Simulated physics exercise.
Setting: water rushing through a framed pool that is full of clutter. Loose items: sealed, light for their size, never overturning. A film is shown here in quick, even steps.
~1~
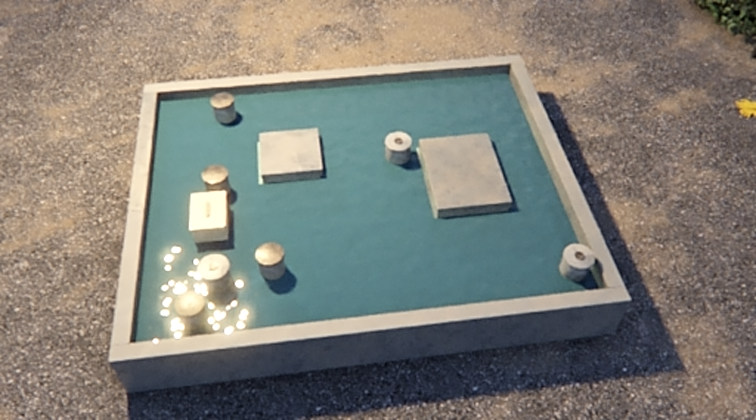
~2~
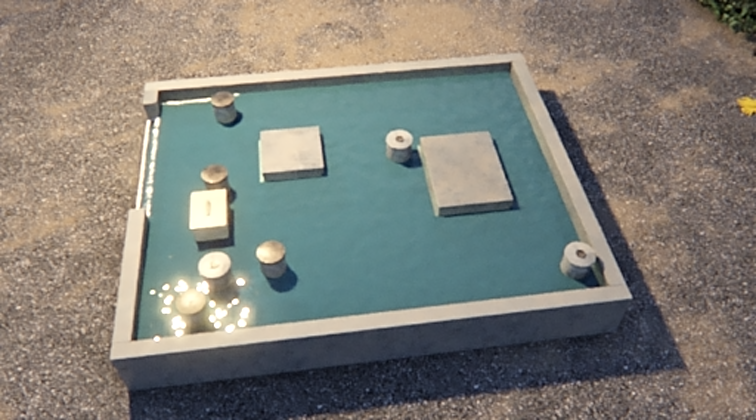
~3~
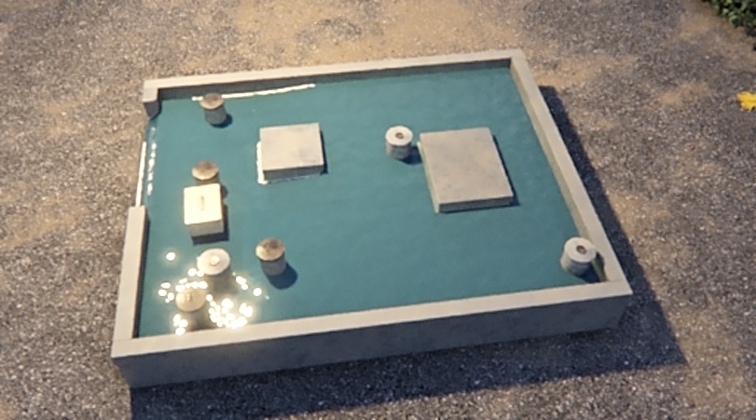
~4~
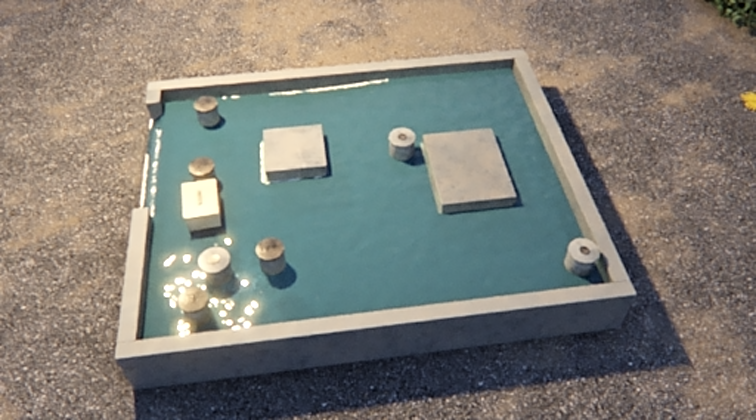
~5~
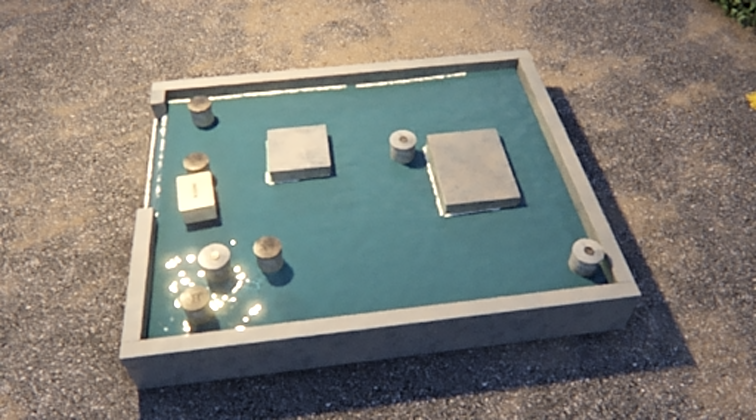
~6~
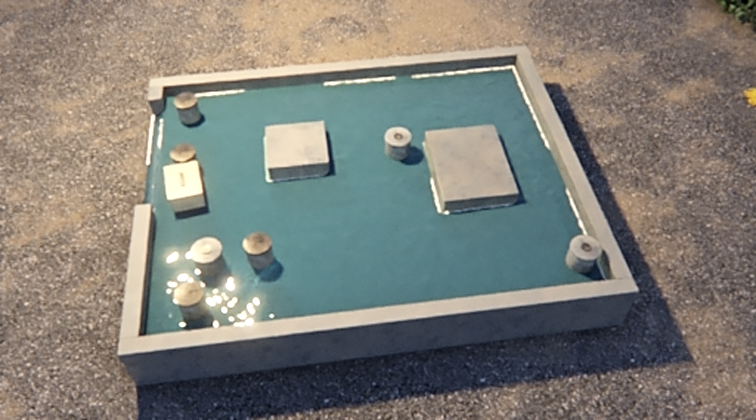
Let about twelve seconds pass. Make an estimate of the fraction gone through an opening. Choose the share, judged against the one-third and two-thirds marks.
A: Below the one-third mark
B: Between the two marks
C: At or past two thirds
Between the two marks (B).
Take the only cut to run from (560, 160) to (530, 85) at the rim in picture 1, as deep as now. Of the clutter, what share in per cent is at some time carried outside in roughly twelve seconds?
I'd say around 10 percent.
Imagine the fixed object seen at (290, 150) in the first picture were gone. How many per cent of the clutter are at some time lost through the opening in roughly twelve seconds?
Something like 50 percent of the things.
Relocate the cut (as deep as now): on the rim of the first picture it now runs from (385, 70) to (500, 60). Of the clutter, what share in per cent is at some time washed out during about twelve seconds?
0 per cent or so.
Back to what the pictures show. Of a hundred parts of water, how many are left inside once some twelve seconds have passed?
I'd say close to 66 percent.
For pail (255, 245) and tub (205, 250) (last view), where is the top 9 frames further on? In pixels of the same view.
Estimated positions: (222, 226); (179, 217).
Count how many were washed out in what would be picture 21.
The count is 4.
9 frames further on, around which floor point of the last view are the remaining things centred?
Close to (314, 256).
A moment on, 0 of 8 are out; 8 afloat.
Next, 3 of 8 are out; 5 afloat.
Later, 4 of 8 are out; 4 afloat.
In the end, 4 of 8 are out; 4 afloat.
